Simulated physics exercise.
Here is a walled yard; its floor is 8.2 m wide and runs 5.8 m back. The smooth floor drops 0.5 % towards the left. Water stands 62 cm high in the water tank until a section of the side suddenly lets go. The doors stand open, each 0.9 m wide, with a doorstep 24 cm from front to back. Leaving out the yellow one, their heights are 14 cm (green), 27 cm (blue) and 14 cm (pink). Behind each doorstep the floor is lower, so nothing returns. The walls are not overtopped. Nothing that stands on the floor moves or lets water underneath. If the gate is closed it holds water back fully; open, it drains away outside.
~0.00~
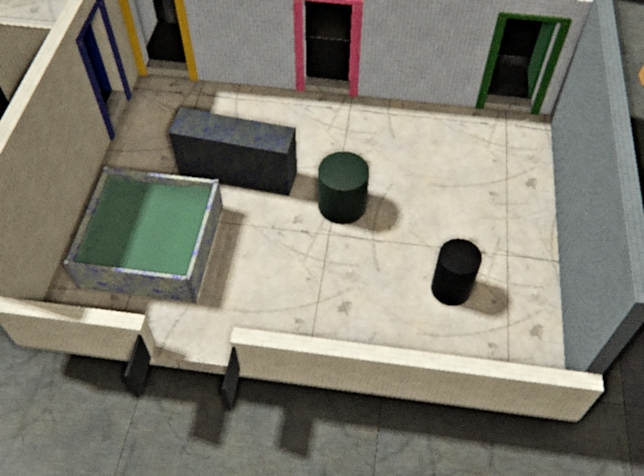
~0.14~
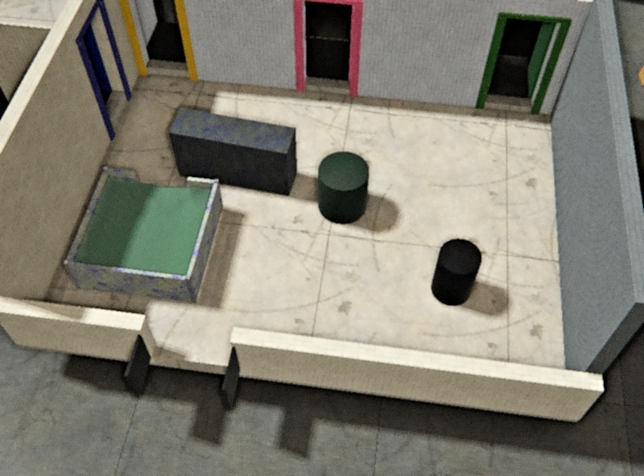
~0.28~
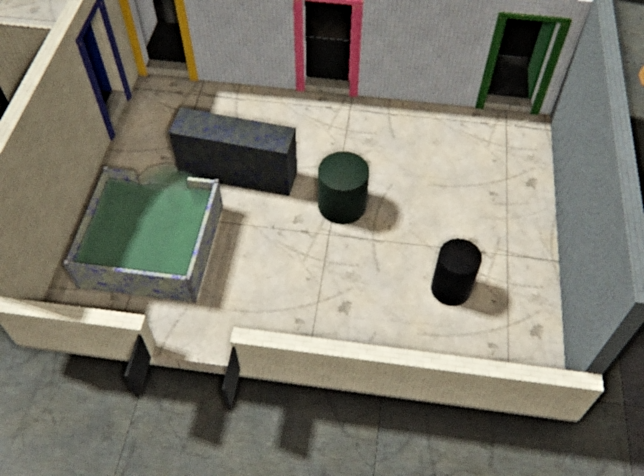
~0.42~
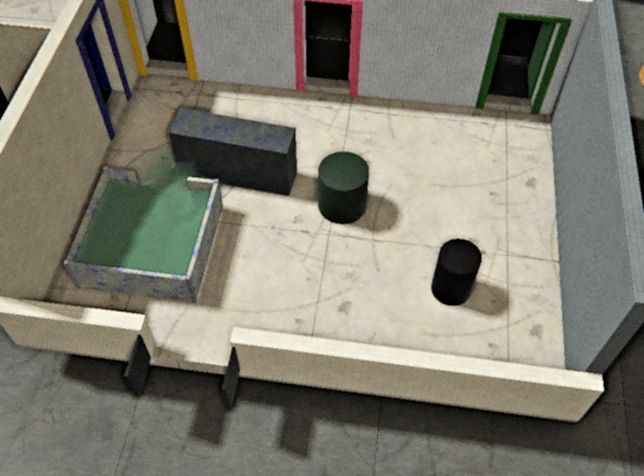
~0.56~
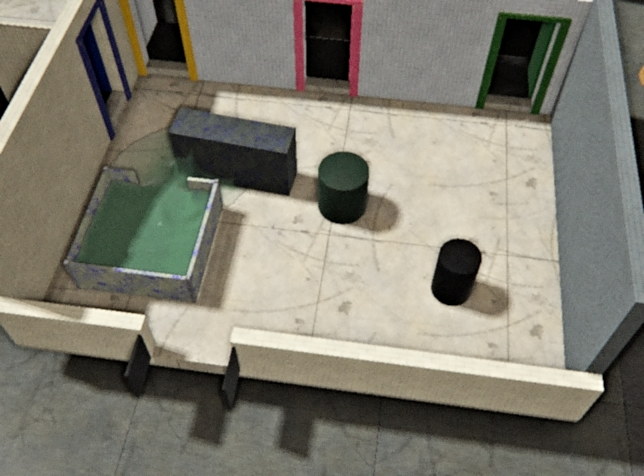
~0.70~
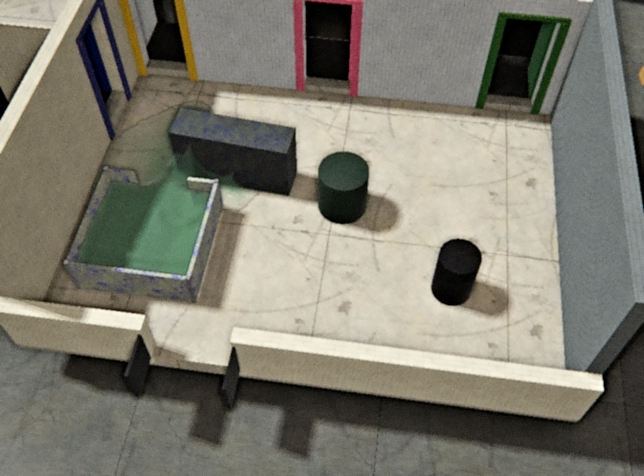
Green water pouring out through the far side of a tank and spreading thinly across the pale floor of a walled yard.
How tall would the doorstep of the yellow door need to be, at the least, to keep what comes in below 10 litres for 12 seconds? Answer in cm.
Some 30 cm above the ground.
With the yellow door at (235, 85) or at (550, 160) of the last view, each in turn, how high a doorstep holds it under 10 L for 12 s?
Roughly 10.0 and 6.0 cm.
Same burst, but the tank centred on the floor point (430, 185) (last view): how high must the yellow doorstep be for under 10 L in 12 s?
Then roughly 9.5 cm.
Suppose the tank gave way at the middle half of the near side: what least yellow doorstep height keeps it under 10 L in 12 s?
Some 17 cm.
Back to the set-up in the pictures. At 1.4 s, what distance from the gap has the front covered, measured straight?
About 3.4 m.
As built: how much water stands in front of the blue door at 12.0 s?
About 6.5 cm.
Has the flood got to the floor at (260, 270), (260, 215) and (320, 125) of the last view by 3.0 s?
In that order: Flooded, under water, still dry.
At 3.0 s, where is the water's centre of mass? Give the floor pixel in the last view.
At about (181, 196).
After 1.4 s water covers 15 % of the floor, deepest (47 cm) near (186, 178); 21 cm at the yellow door, 0 litres in over its 20 cm doorstep.
After 3.0 s water covers 40 % of the floor, deepest (28 cm) near (186, 178); 25 cm at the yellow door, 50 litres in over its 20 cm doorstep.
After 12.0 s water covers 100 % of the floor, deepest (8 cm) near (184, 186); 6 cm at the yellow door, 61 litres in over its 20 cm doorstep.
At the yellow door as built, the water arrived by 1.1 s and peaked near 32 cm at 2.0 s.
Run again over the same 12 s with other heights there, 29 litres in over 24.5 cm, 4 litres over 33 cm. The limit of 10 litres is kept from about 30 cm up.
